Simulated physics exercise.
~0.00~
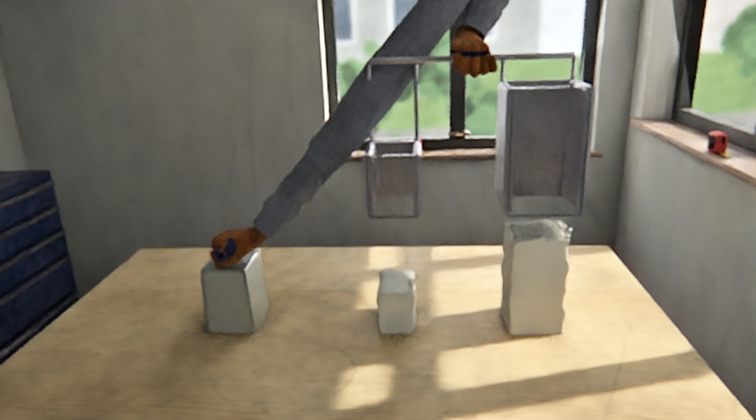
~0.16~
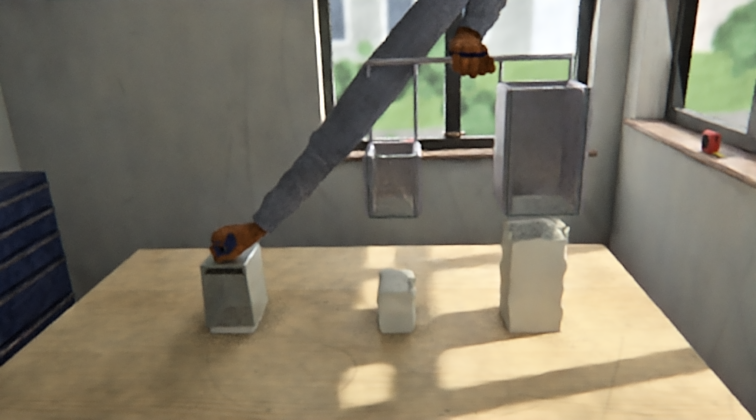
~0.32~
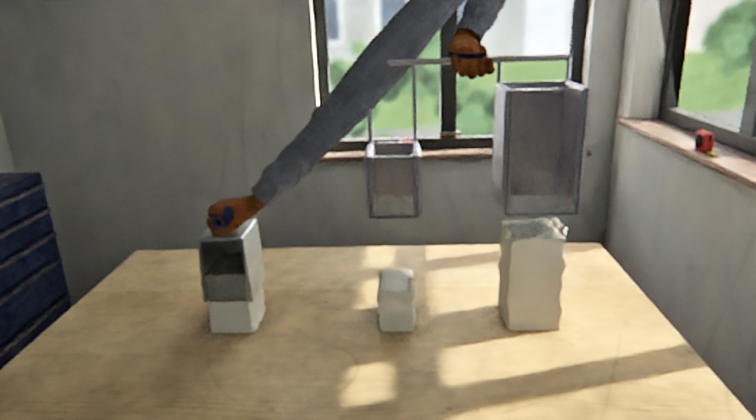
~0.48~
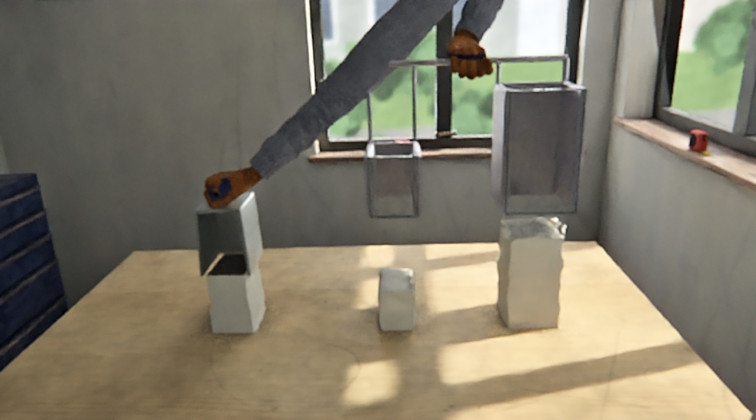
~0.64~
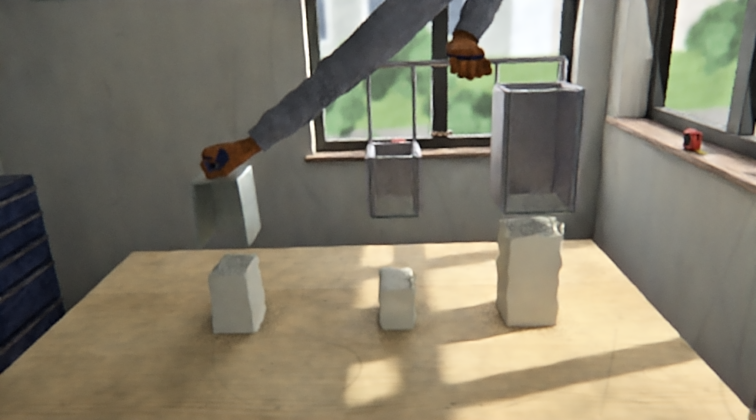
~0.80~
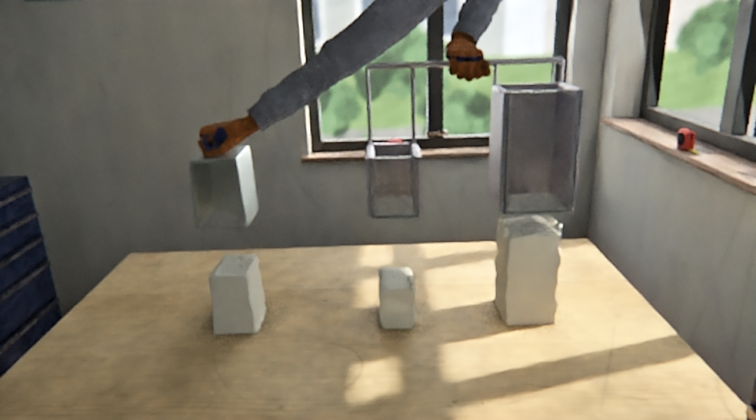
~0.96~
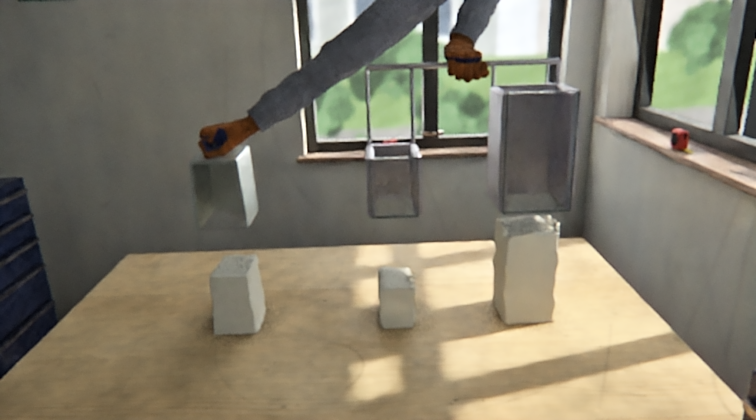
Gloved hand lifting a metal tin straight off a pale block, leaving it standing whole on a table beside two others.
